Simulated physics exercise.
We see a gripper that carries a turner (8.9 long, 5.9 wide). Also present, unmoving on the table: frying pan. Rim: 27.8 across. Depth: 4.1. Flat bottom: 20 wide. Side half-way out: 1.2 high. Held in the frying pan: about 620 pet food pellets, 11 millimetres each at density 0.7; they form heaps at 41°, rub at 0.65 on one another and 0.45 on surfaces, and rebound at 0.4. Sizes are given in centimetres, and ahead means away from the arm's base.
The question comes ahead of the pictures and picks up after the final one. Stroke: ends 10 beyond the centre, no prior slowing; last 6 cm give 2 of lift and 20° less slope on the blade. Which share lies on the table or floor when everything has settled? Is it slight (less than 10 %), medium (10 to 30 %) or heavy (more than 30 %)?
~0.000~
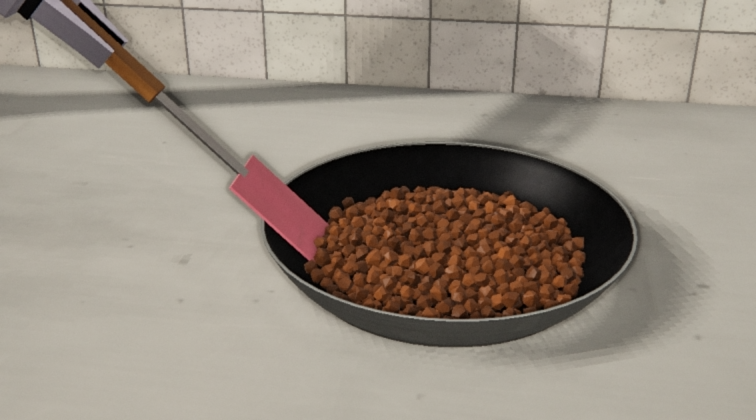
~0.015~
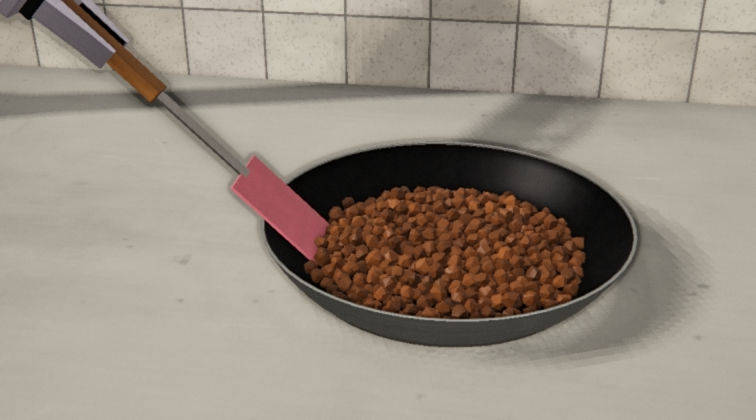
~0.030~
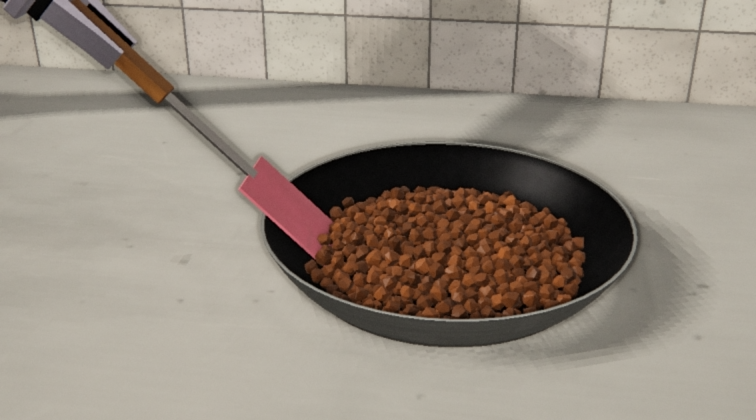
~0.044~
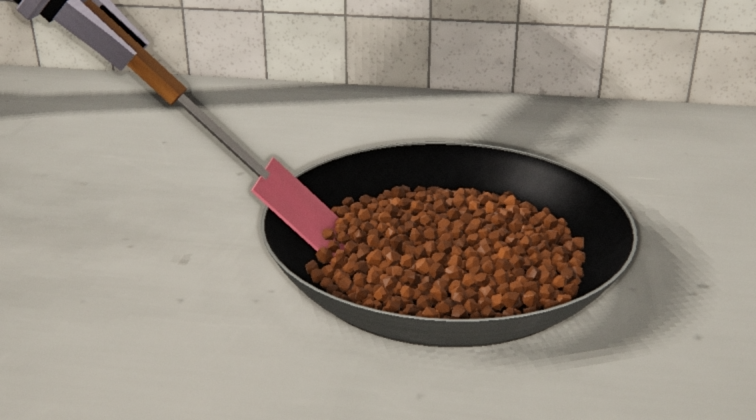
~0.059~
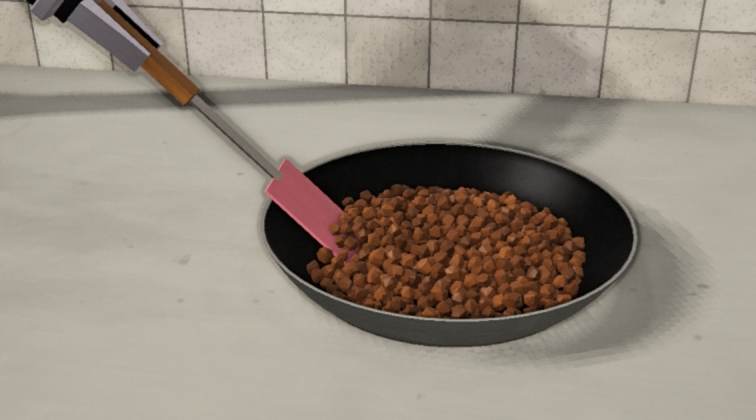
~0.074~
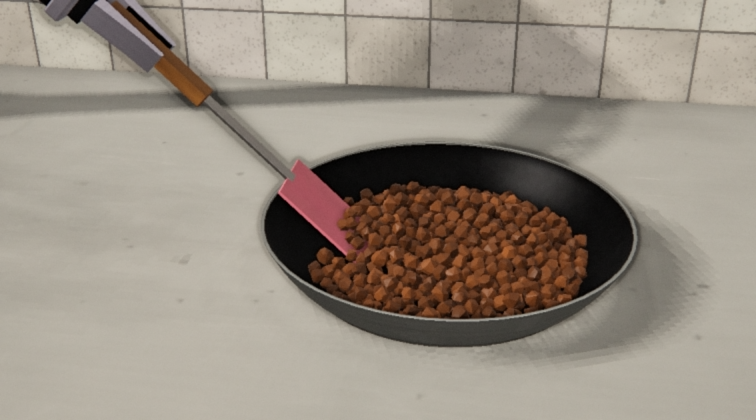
Slight.
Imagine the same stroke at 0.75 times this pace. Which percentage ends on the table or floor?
I'd put it around 5 per cent.
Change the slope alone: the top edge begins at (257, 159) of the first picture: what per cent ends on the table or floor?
I'd estimate close to 5 per cent.
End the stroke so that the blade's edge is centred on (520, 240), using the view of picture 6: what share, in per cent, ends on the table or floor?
Something close to 0 in a hundred.
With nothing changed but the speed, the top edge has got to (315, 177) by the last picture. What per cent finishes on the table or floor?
My guess is around 10 percent.
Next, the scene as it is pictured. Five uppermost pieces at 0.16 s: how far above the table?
Height: Some 5 cm.
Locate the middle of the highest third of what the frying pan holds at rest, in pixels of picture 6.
I'd say around pixel (571, 231).
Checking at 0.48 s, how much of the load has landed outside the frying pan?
Share at that moment: About 5 %.
By 0.16 s, sloping 44°, highest piece 5 above the table; 621 in the frying pan.
By 0.24 s, sloping 38°, highest piece 7 above the table; 621 in the frying pan.
By 0.48 s, sloping 24°, highest piece 6 above the table; 590 in the frying pan, 30 on the table or floor, 1 on the blade or in flight.
By 1.53 s, sloping 24°, highest piece 6 above the table; 590 in the frying pan, 31 on the table or floor.
Final count, 590 in the frying pan, 31 on the table or floor. That is 5 % on the table or floor.
